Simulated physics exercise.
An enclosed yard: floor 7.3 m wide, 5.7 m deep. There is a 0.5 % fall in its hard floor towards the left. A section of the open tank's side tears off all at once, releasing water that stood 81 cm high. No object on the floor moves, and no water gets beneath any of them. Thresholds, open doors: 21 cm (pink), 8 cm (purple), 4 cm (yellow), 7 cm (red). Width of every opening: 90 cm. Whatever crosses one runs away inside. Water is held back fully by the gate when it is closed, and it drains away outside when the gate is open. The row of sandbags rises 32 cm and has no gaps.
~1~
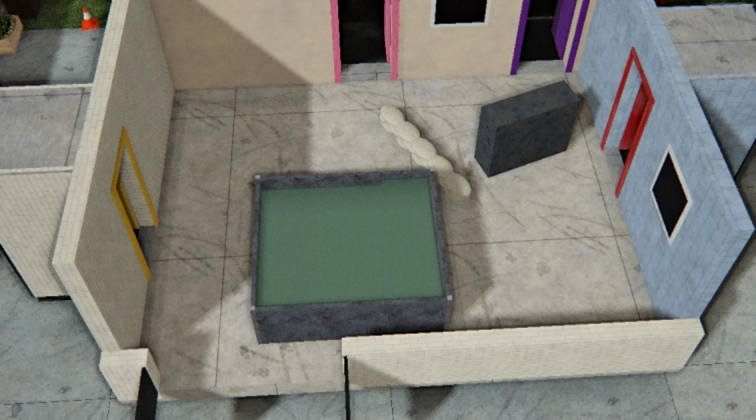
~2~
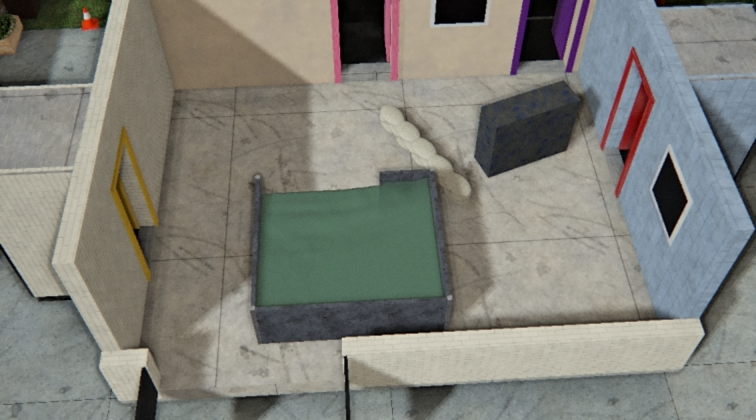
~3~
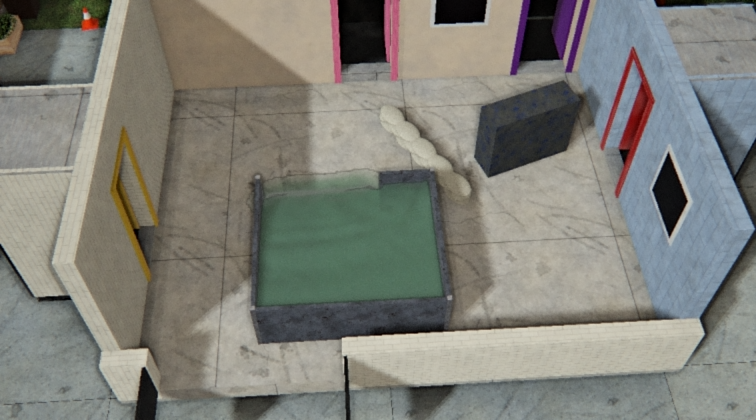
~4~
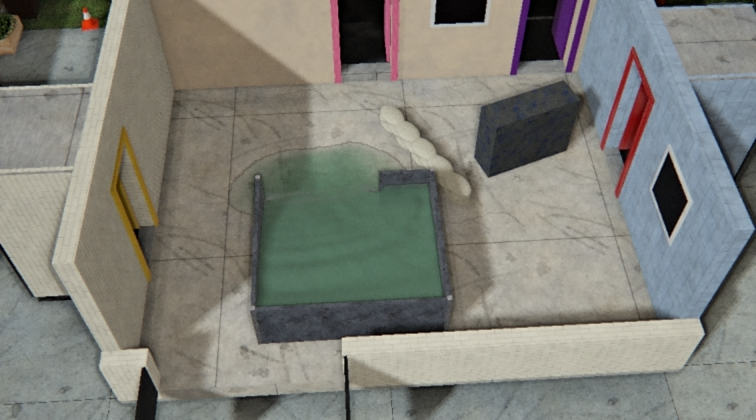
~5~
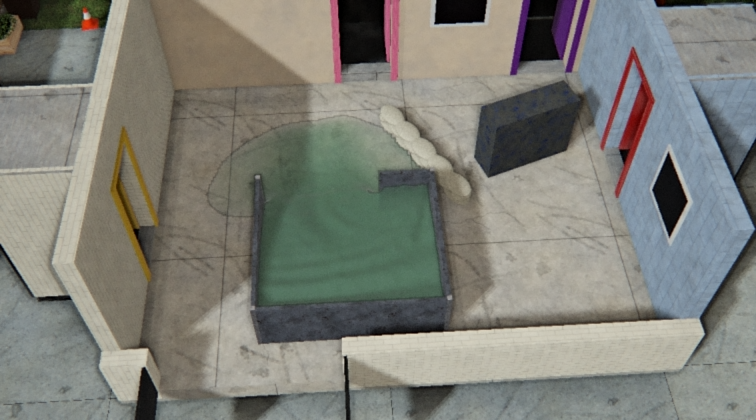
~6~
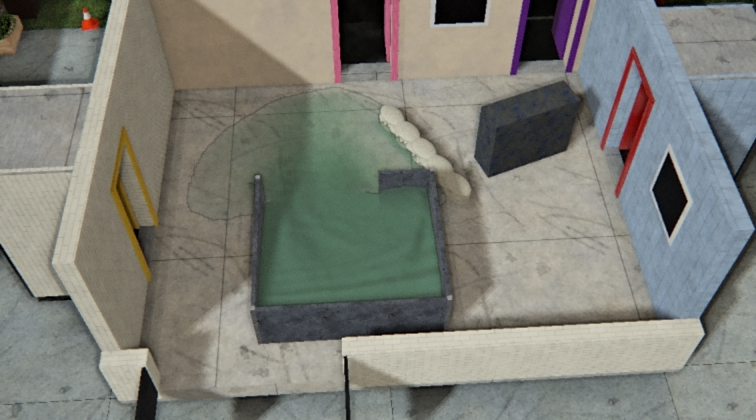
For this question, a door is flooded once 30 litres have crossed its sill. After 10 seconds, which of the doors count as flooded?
Pink door: Flooded; purple door: Flooded; yellow door: Flooded; red door: Not flooded.
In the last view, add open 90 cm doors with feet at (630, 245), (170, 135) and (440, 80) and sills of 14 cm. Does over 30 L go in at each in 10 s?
Result in order - not enough, more than that, not enough.
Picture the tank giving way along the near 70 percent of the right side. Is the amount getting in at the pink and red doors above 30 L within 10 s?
So pink ends up short of it and red ends up past the limit.
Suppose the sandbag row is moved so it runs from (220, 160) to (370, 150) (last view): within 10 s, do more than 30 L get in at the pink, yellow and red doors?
Then, at the pink door it's not exceeded, at the yellow door it's exceeded, at the red door it's not exceeded.
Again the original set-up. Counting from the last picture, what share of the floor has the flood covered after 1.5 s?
Some 40 per cent of the floor is wet.
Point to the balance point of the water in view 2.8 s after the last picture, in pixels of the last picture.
At roughly (310, 174).
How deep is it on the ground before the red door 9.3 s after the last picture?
Depth: Approx. 5.0 cm.
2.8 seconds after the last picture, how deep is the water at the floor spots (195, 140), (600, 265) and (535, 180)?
Taking the spots in order: 26 cm, 0 cm, 0 cm.
Then, 0.7 s after the last picture water covers 30 % of the floor and is deepest (50 cm) near (345, 84); pink door 39 cm at the sill, 32 L in, purple door not reached, yellow door not reached, red door not reached.
Then, 1.5 s after the last picture water covers 40 % of the floor and is deepest (62 cm) near (185, 91); pink door 40 cm at the sill, 133 L in, purple door not reached, yellow door not reached, red door not reached.
Then, 2.8 s after the last picture water covers 60 % of the floor and is deepest (35 cm) near (175, 92); pink door 24 cm at the sill, 225 L in, purple door 4 cm at the sill, 0 L in, yellow door 9 cm at the sill, 1 L in, red door not reached.
Then, 5.3 s after the last picture water covers 85 % of the floor and is deepest (20 cm) near (195, 91); pink door 15 cm at the sill, 233 L in, purple door 15 cm at the sill, 29 L in, yellow door 8 cm at the sill, 32 L in, red door 7 cm at the sill, 0 L in.
Then, 9.3 s after the last picture water covers 95 % of the floor and is deepest (14 cm) near (136, 376); pink door 10 cm at the sill, 233 L in, purple door 10 cm at the sill, 84 L in, yellow door 7 cm at the sill, 72 L in, red door 5 cm at the sill, 2 L in.
